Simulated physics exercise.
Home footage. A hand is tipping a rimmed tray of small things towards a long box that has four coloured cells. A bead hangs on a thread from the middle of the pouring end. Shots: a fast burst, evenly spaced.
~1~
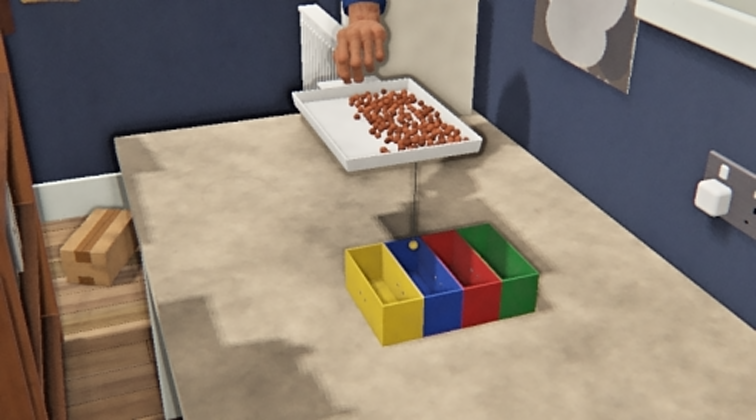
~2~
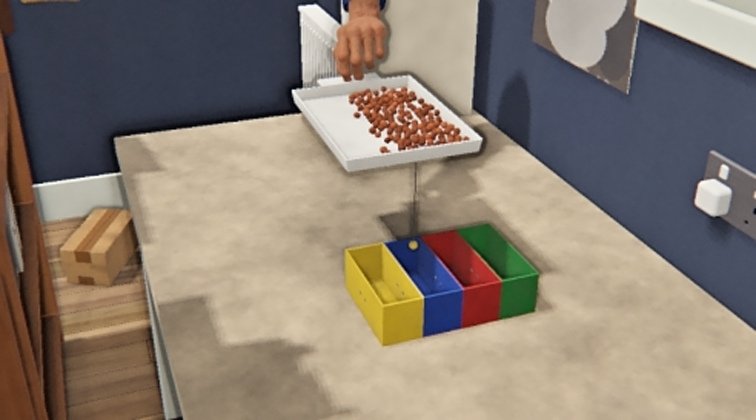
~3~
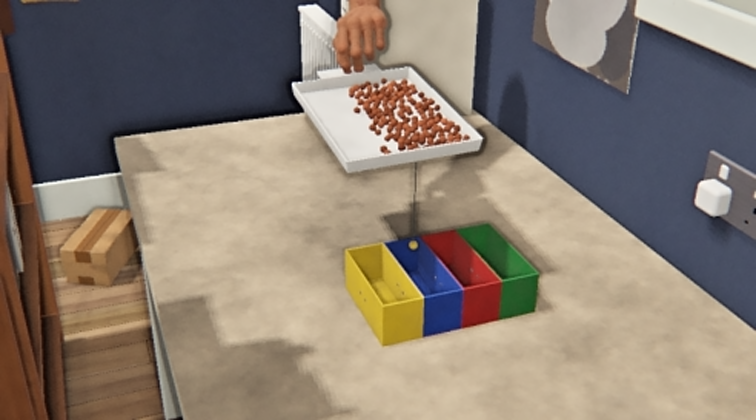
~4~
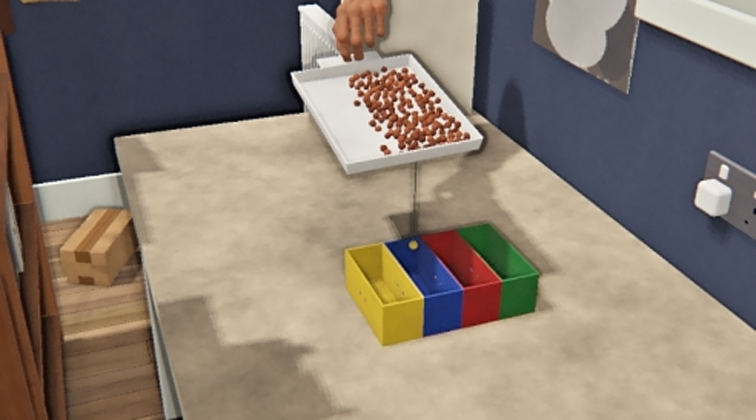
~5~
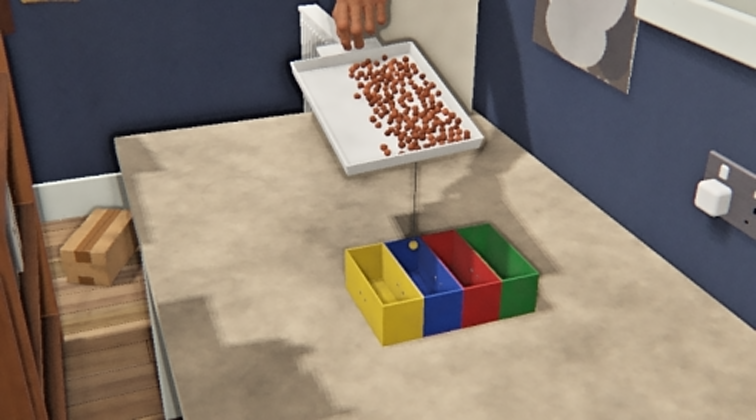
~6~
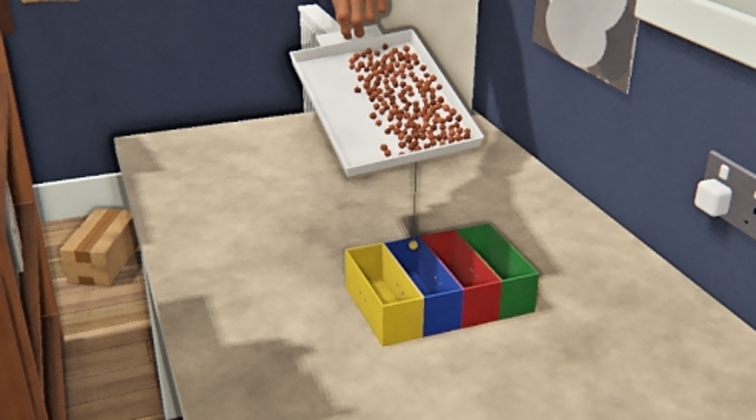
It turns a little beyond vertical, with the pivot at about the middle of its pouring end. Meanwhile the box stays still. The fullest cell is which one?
The yellow cell.
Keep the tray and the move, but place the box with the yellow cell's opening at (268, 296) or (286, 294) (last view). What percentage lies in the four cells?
Around 60 per cent for the first position, around 80 per cent for the second.
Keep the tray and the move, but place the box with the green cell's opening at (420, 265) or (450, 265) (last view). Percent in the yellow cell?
0, then 0 %.
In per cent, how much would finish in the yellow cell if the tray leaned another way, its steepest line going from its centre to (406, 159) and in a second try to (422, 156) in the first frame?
Near 30 % and 10 %.
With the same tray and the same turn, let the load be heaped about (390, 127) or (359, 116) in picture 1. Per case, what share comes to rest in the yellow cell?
Near 40 and 40 percent respectively.
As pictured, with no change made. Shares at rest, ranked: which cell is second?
The answer is that blue cell.
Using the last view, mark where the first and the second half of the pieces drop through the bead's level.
It passes near (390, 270) first and then near (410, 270).
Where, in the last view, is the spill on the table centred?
Somewhere about (352, 340), I'd say.
Just after the last frame, tray tipped steeply; almost all on the tray; just a few in the yellow cell; just a few falling or outside the box.
A moment on, tray tipped past a quarter turn; almost all on the tray; just a few in the yellow cell; just a few in the blue cell; about a tenth falling or outside the box.
Further on, tray tipped past a quarter turn; roughly a third in the yellow cell; roughly a quarter in the blue cell; about a tenth in the red cell; roughly a third falling or outside the box.
When it is over, tray tipped past a quarter turn; roughly a third in the yellow cell; roughly a quarter in the blue cell; about a tenth in the red cell; not one in the green cell; roughly a third outside the box.
